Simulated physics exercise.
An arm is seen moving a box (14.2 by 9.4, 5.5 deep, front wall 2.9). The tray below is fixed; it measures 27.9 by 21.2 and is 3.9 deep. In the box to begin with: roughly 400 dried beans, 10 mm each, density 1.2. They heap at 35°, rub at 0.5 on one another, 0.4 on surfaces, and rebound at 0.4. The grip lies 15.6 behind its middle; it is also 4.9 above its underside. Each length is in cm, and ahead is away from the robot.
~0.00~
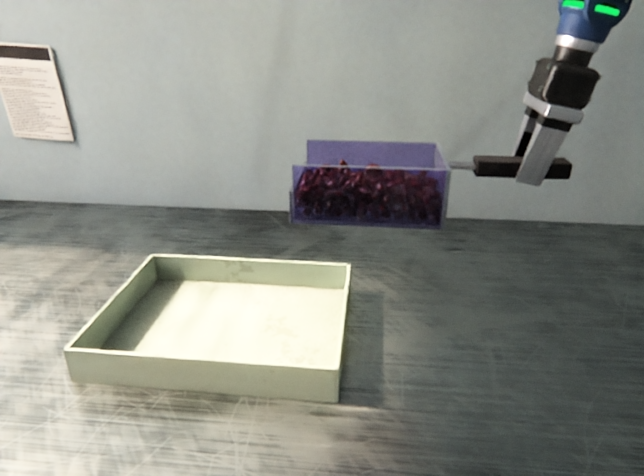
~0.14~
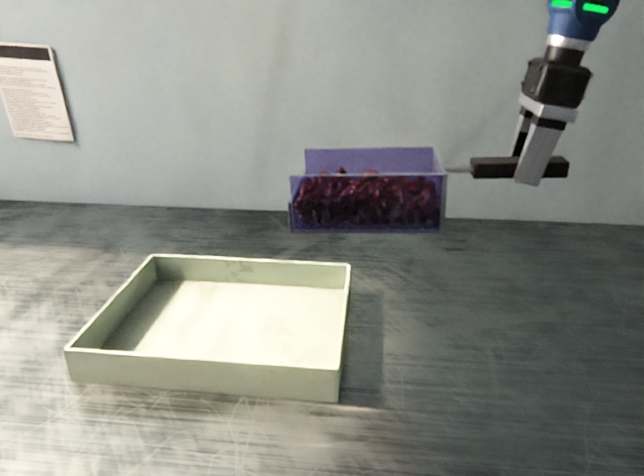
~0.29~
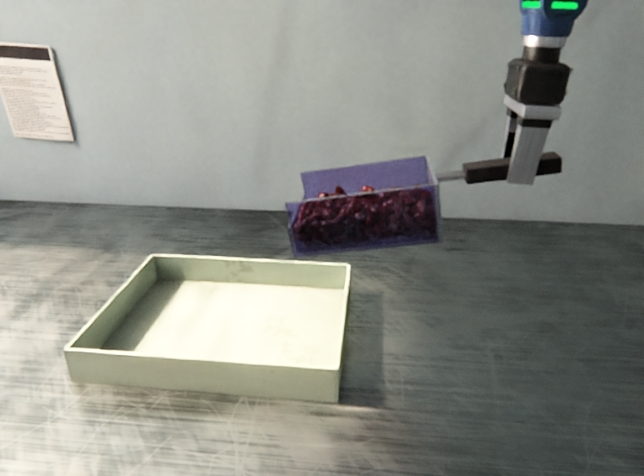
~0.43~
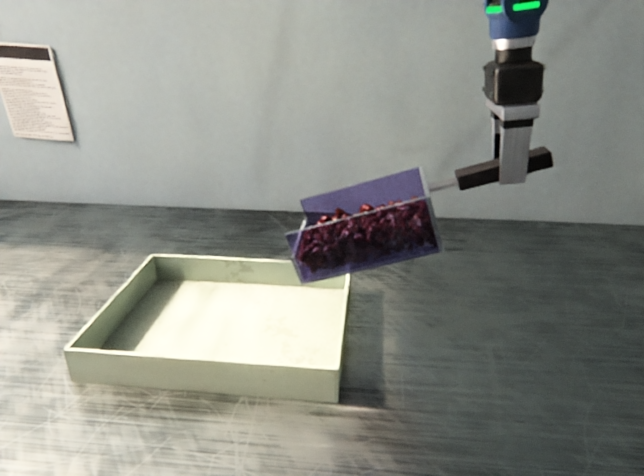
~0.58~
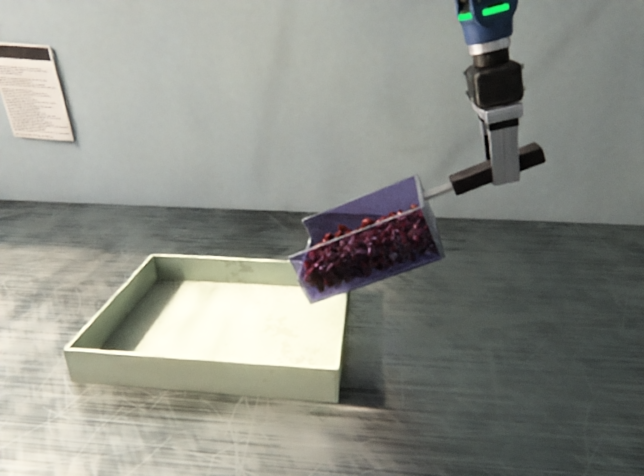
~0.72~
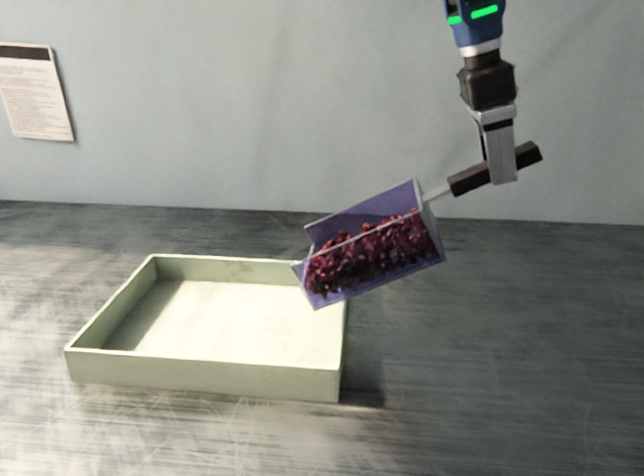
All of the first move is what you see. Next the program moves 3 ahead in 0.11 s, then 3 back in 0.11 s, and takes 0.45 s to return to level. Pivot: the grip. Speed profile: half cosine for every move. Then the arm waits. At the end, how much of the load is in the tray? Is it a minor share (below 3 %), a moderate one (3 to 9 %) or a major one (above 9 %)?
It is a moderate share.
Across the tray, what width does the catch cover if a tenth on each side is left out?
About 8 cm.
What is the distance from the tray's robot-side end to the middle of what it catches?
Roughly 8 centimetres.
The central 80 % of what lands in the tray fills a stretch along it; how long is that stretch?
It spans some 12 centimetres.
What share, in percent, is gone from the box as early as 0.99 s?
By then near 5 % is out.
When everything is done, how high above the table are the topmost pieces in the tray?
Once everything settles, the heap tops out at about 1.5 cm.
By 0.99 s, tilted 27° forward, highest piece 15 above the table; 383 in the box, 14 in the tray, 1 in flight or on a rim.
By 1.26 s, tilted 6° forward, highest piece 20 above the table; 378 in the box, 19 in the tray, 1 in flight or on a rim.
By 1.59 s, level, highest piece 22 above the table; 378 in the box, 20 in the tray.
By 2.64 s, level, highest piece 22 above the table; 378 in the box, 20 in the tray.
Final count, 378 in the box, 20 in the tray. That is 5 % in the tray.
